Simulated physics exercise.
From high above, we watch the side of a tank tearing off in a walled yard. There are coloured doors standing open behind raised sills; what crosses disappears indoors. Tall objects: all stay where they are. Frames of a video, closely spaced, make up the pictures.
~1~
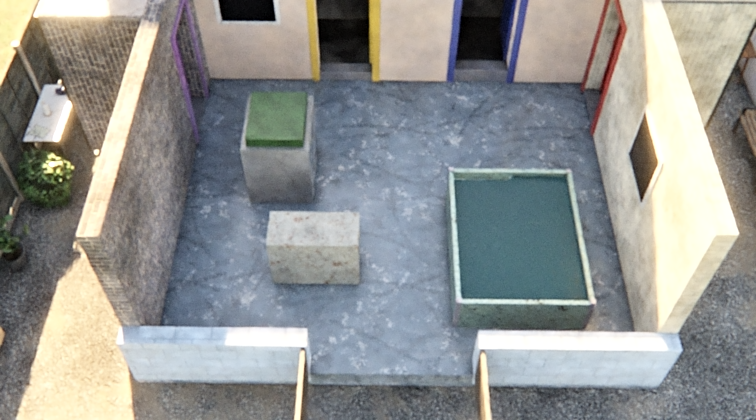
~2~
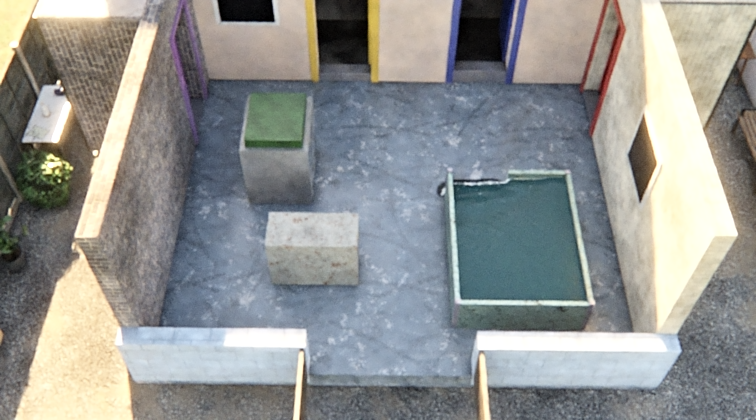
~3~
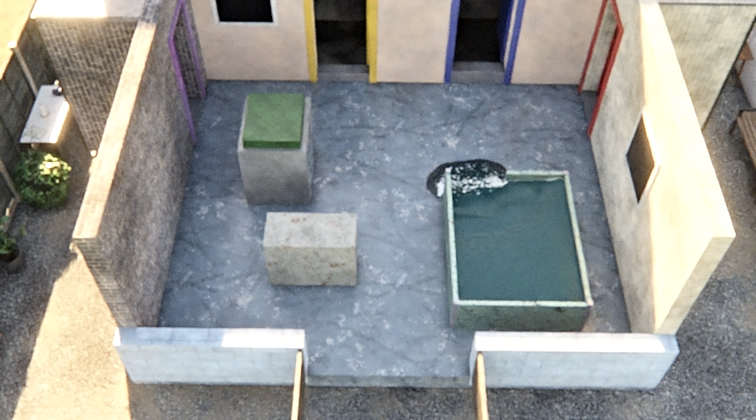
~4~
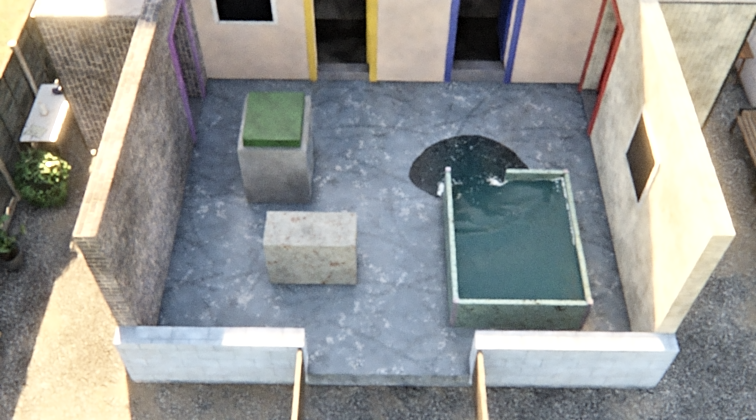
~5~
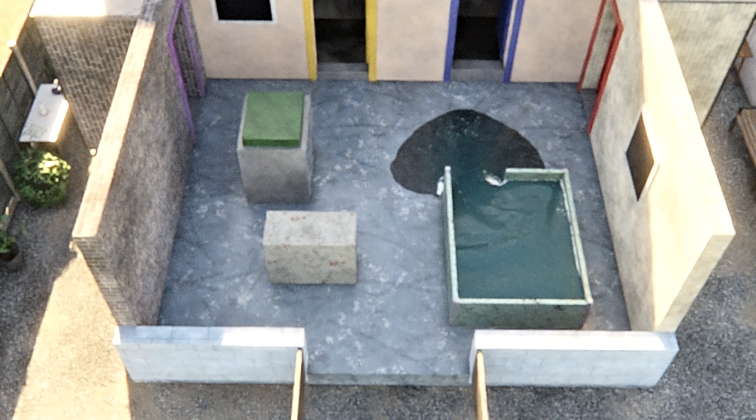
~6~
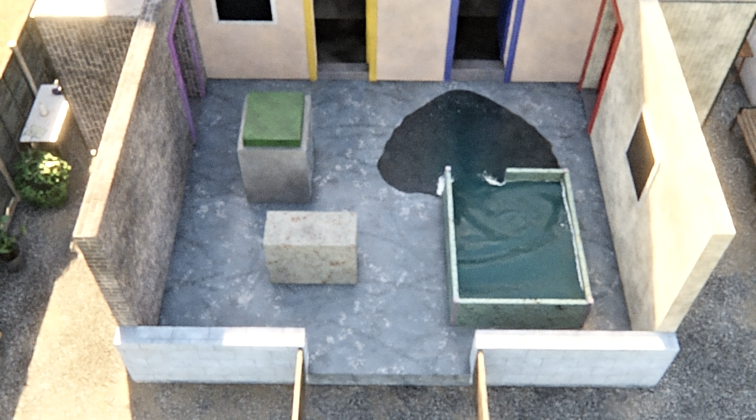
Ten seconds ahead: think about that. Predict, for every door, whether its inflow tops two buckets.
The red door goes over two buckets; the yellow door does not go over two buckets; the blue door does not go over two buckets; the purple door goes over two buckets.
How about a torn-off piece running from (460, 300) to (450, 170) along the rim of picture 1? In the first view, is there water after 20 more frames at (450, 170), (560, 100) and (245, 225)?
The first point is spared, the second spared, the third soaked.
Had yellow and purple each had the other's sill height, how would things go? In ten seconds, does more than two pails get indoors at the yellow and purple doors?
Expected: Yellow door tops the limit; purple door remains below.
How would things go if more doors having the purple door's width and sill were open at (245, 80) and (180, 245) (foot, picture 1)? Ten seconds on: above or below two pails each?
The first crosses the line, the second stays short of it.
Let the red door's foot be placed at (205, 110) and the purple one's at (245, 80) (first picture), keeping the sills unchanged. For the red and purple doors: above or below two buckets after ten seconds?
Here the red door tops the limit while the purple door tops the limit.
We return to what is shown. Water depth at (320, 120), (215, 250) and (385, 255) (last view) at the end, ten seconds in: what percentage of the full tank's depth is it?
I'd say close to 8, 6 and 2 percent.
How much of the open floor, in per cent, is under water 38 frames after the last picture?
I'd say close to 70 per cent.
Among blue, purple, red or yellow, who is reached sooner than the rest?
That would be the door marked blue.
A moment on, water covers 25 % of the floor; the red door not reached, the yellow door not reached, the blue door wet at the sill, nothing in, the purple door not reached.
Next, water covers 35 % of the floor; the red door wet at the sill, nothing in, the yellow door wet at the sill, nothing in, the blue door wet at the sill, nothing in, the purple door not reached.
Then, water covers 45 % of the floor; the red door over two buckets in, the yellow door wet at the sill, nothing in, the blue door wet at the sill, nothing in, the purple door under two buckets in.
Later, water covers 70 % of the floor; the red door far over two buckets in, the yellow door wet at the sill, nothing in, the blue door wet at the sill, nothing in, the purple door far over two buckets in.
In the end, water covers 90 % of the floor; the red door far over two buckets in, the yellow door wet at the sill, nothing in, the blue door wet at the sill, nothing in, the purple door far over two buckets in.
